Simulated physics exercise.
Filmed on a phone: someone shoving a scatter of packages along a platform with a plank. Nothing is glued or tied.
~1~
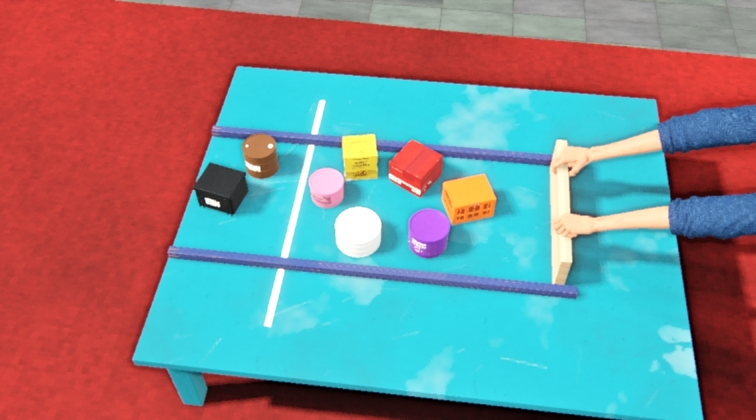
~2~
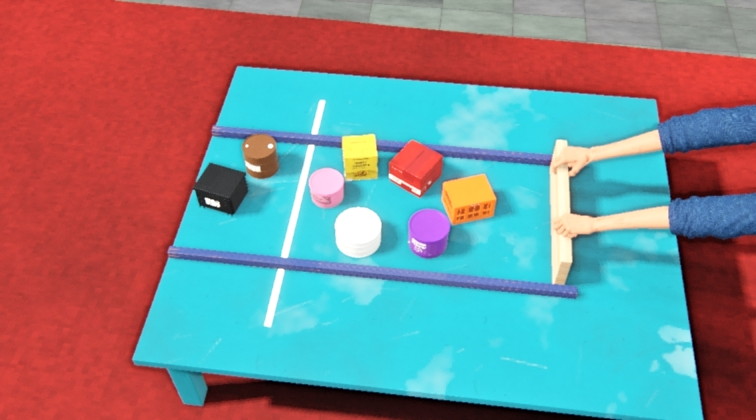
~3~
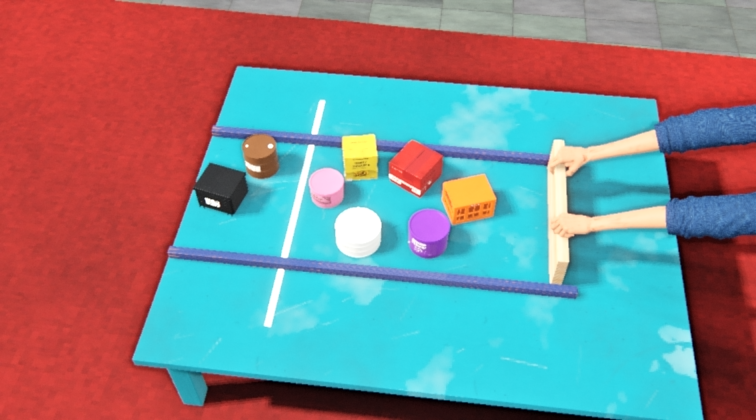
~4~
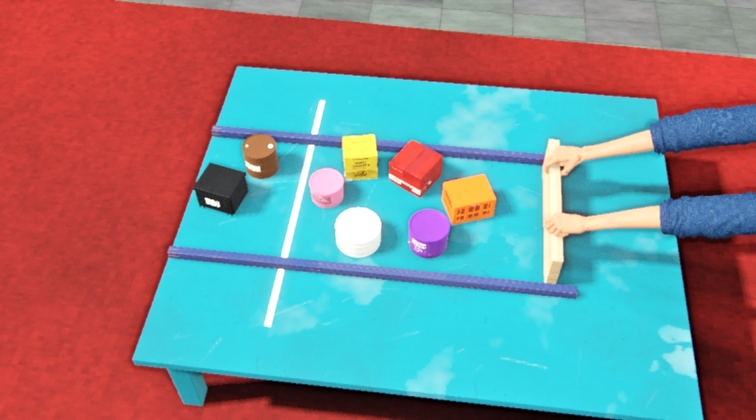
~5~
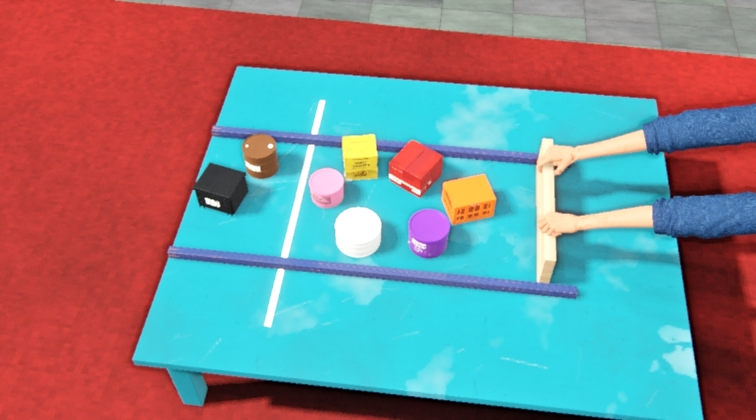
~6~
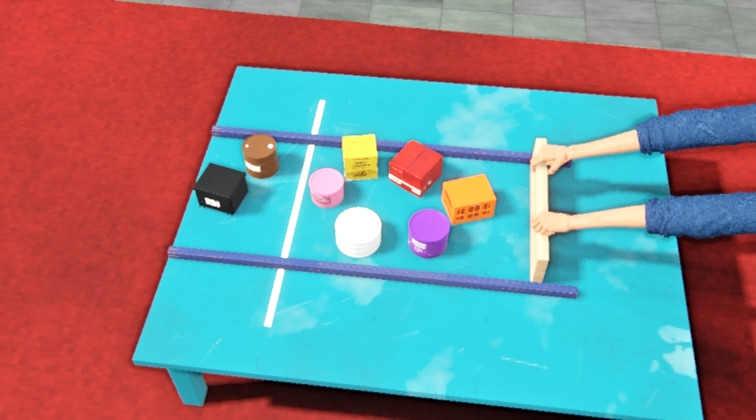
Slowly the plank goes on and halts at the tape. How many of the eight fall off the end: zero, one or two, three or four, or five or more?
In the end the number that fall off is zero.
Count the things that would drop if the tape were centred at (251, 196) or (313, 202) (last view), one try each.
It would be 2 and 0.
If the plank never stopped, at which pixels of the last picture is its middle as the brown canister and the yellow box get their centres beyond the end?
About (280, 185), and (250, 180) for the other.
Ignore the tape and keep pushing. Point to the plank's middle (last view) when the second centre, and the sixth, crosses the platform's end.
First at (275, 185), next at (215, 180).
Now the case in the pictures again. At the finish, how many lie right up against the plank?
In contact: 3.
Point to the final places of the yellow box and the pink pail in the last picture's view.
The yellow box stops around (253, 147); the pink pail around (242, 180).
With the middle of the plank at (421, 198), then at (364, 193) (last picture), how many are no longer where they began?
By then 4, and 6.
Early on, none off yet; black tote at rest near (222, 190); brown canister at rest near (261, 156); pink pail at rest near (327, 189).
Finally, the number that fall off is zero.
